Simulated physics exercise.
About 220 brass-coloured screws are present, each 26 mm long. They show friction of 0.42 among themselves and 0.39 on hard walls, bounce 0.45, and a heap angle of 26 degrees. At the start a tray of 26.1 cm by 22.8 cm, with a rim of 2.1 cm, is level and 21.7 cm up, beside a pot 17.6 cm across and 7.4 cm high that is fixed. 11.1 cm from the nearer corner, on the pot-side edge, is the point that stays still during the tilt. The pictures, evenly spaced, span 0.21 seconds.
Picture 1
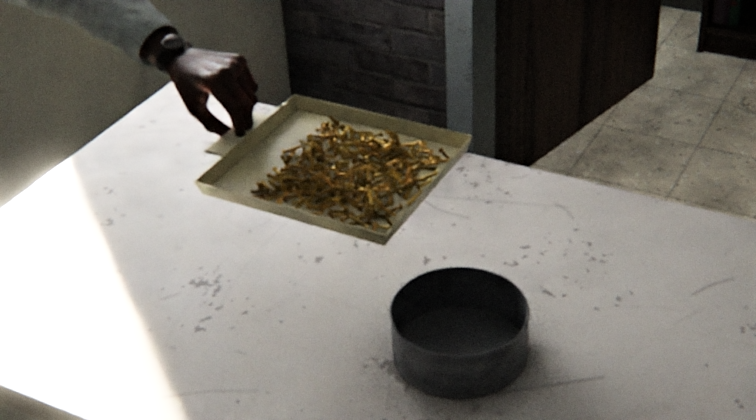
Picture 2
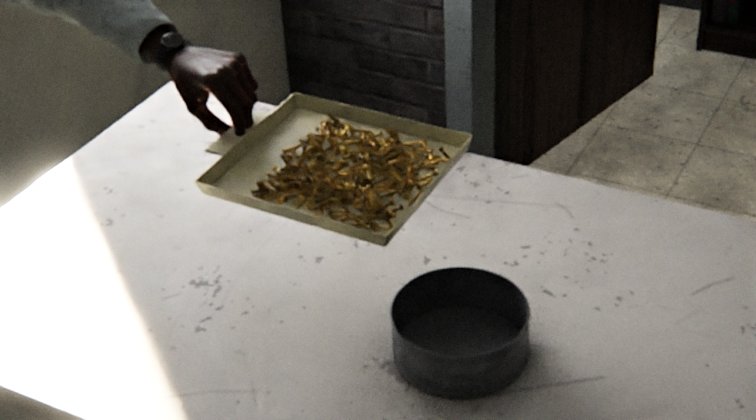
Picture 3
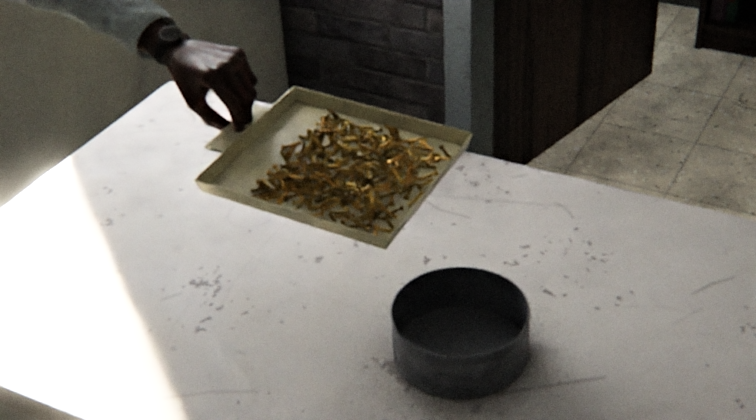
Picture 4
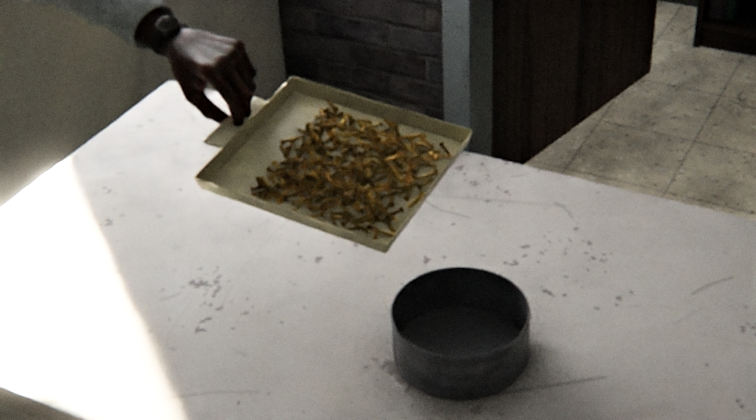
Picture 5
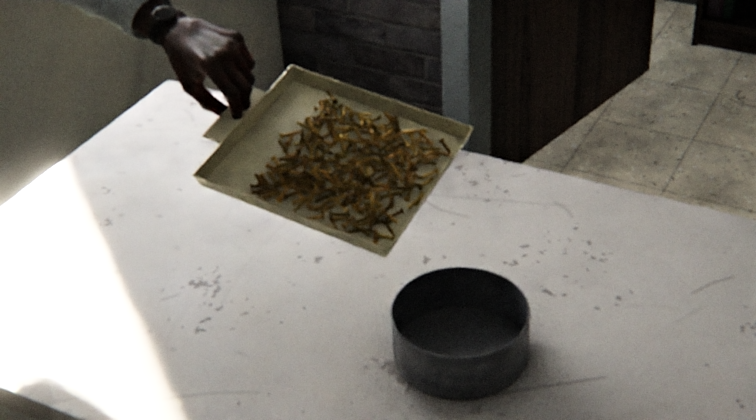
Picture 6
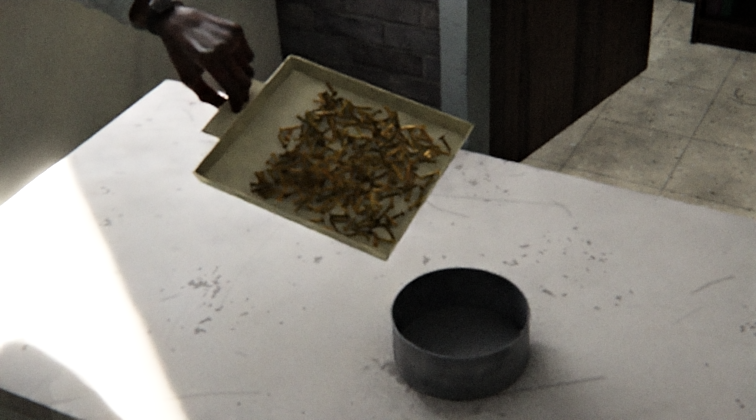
A hand slowly tilts a tray of brass-coloured screws toward the dark round pot.
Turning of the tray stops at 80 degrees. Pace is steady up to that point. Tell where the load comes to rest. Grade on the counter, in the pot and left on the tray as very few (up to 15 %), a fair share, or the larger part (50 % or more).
Counter: The larger part; pot: A fair share; tray: Very few.
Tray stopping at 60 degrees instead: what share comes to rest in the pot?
About 20 in a hundred would end up in the pot.
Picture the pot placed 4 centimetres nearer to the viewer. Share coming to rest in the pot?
Roughly 60 per cent.
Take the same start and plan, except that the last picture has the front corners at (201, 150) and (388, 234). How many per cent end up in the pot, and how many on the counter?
Split: Pot = 75, counter = 25.
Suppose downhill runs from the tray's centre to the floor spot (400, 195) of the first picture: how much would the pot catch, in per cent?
My best guess is some 70 per cent.
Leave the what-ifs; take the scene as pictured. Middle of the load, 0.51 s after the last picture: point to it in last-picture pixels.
Load centre: About (373, 244) px.
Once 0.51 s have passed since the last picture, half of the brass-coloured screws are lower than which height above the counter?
Some 20 cm above the counter.
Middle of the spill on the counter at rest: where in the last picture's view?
(373, 387), about.
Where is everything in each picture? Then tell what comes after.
The first picture shows tray tilt 0 degrees, front corners at (201, 180) and (383, 231); middle of the pieces at (350, 173); pot at (459, 309).
The second picture shows tray tilt 1 degrees, front corners at (201, 180) and (384, 232); middle of the pieces at (351, 173).
The third picture shows tray tilt 3 degrees, front corners at (201, 178) and (385, 235); middle of the pieces at (351, 172).
The fourth picture shows tray tilt 7 degrees, front corners at (200, 176) and (385, 240), lowest corner right front; middle of the pieces at (351, 169).
The fifth picture shows tray tilt 11 degrees, front corners at (199, 173) and (386, 245), lowest corner right front; middle of the pieces at (351, 167).
The sixth picture shows tray tilt 15 degrees, front corners at (199, 171) and (386, 250), lowest corner right front; middle of the pieces at (351, 165); pot at (460, 310).
Then, 0.31 s after the last picture, tilt 48 degrees; the tray holds 100 %, the pot 0 %.
Then, 0.51 s after the last picture, tilt 68 degrees; the tray holds 90 %, the pot 0 %.
Then, 0.83 s after the last picture, tilt 80 degrees; the tray holds 5 %, the pot 25 %.
In the end, counter 70 %, pot 30 %, tray 5 %.
